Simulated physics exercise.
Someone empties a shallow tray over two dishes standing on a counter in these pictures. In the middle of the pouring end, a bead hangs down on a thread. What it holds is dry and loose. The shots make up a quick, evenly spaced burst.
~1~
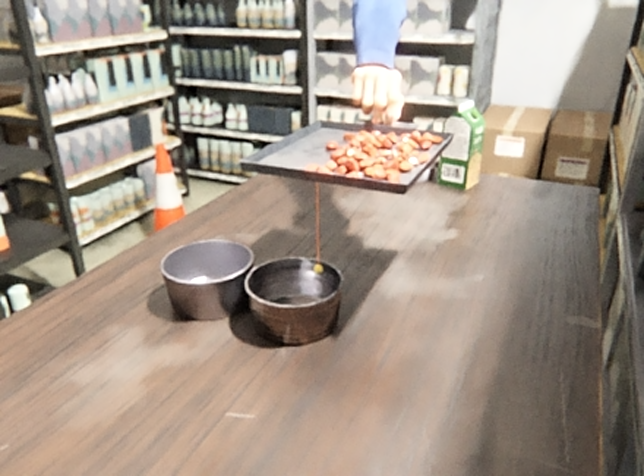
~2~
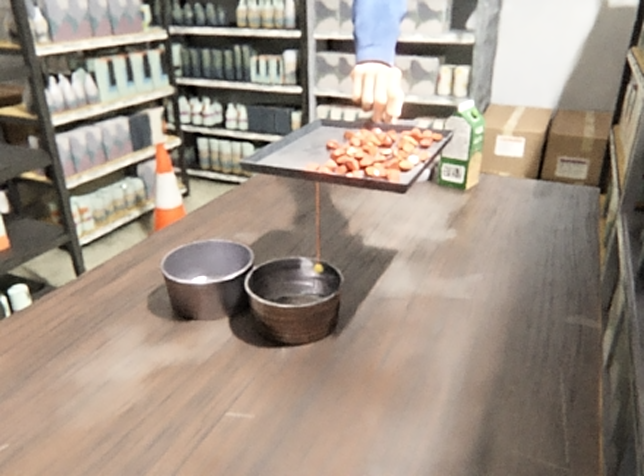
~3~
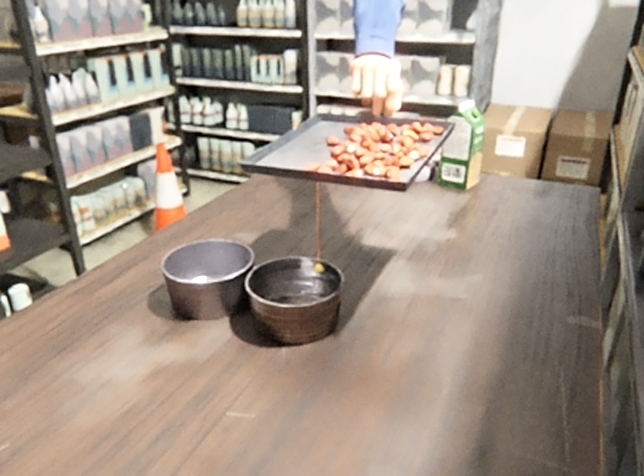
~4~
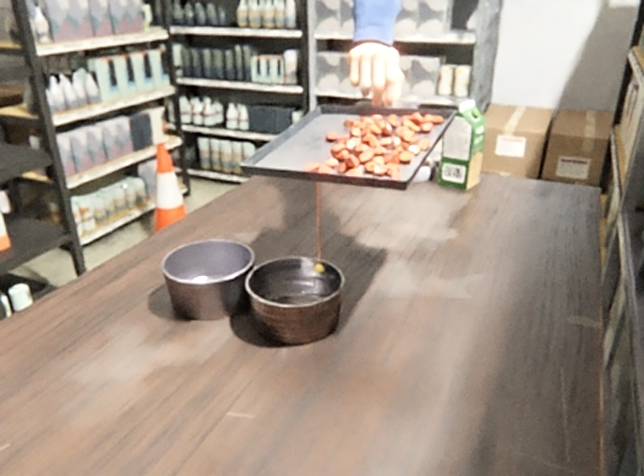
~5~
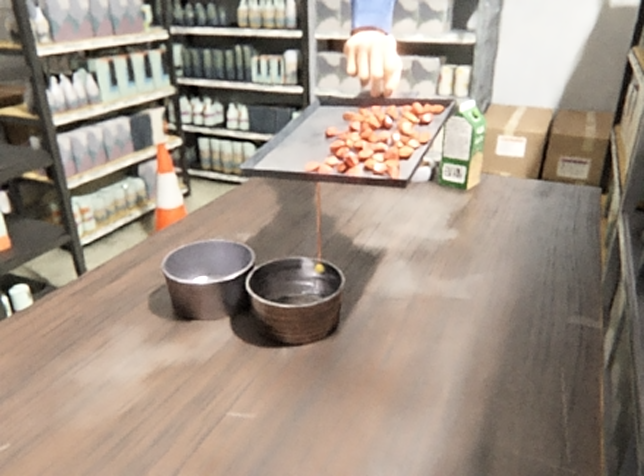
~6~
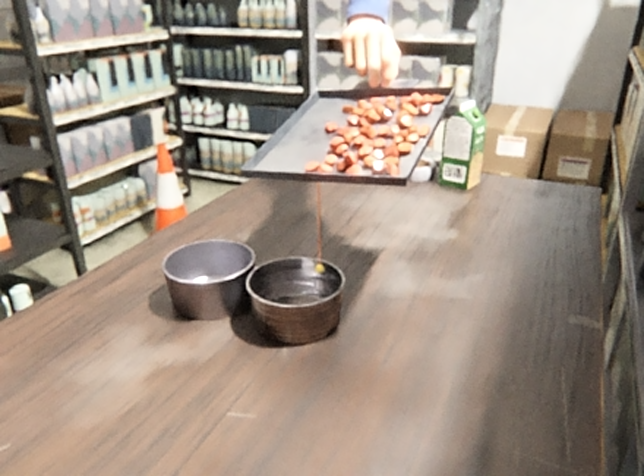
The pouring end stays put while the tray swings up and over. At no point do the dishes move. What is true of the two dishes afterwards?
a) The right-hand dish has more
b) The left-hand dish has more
Option a: The right-hand dish has more.
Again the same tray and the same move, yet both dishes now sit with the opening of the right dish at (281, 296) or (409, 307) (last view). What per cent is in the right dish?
60 %, 0 %.
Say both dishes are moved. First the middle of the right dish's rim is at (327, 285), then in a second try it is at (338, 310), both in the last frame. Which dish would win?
In the first try it's the left-side dish, and in the second it's the left-side dish.
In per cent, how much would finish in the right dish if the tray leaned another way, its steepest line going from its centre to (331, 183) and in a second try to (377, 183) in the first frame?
So it's 30 percent with the first slope and 0 percent with the other.
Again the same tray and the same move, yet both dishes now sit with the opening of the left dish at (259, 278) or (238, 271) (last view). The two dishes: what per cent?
You'd get 90 per cent first and 90 per cent second.
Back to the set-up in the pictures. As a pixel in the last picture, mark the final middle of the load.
Centre at rest, last view: Approx. (274, 315).
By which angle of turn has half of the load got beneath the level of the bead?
Near 90 degrees.
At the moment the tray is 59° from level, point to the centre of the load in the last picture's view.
I'd mark the middle close to (303, 160).
Shortly afterwards, tray tipped steeply; all but a few on the tray; a little in the air.
Next, tray tipped right over; a little on the tray; near a third in the right dish; a little in the left dish; near a quarter outside both; near a quarter in the air.
Some moments later, tray tipped past a quarter turn; near half in the right dish; a little in the left dish; near a third outside both.
In the end, tray tipped past a quarter turn; near half in the right dish; a little in the left dish; near a third outside both.
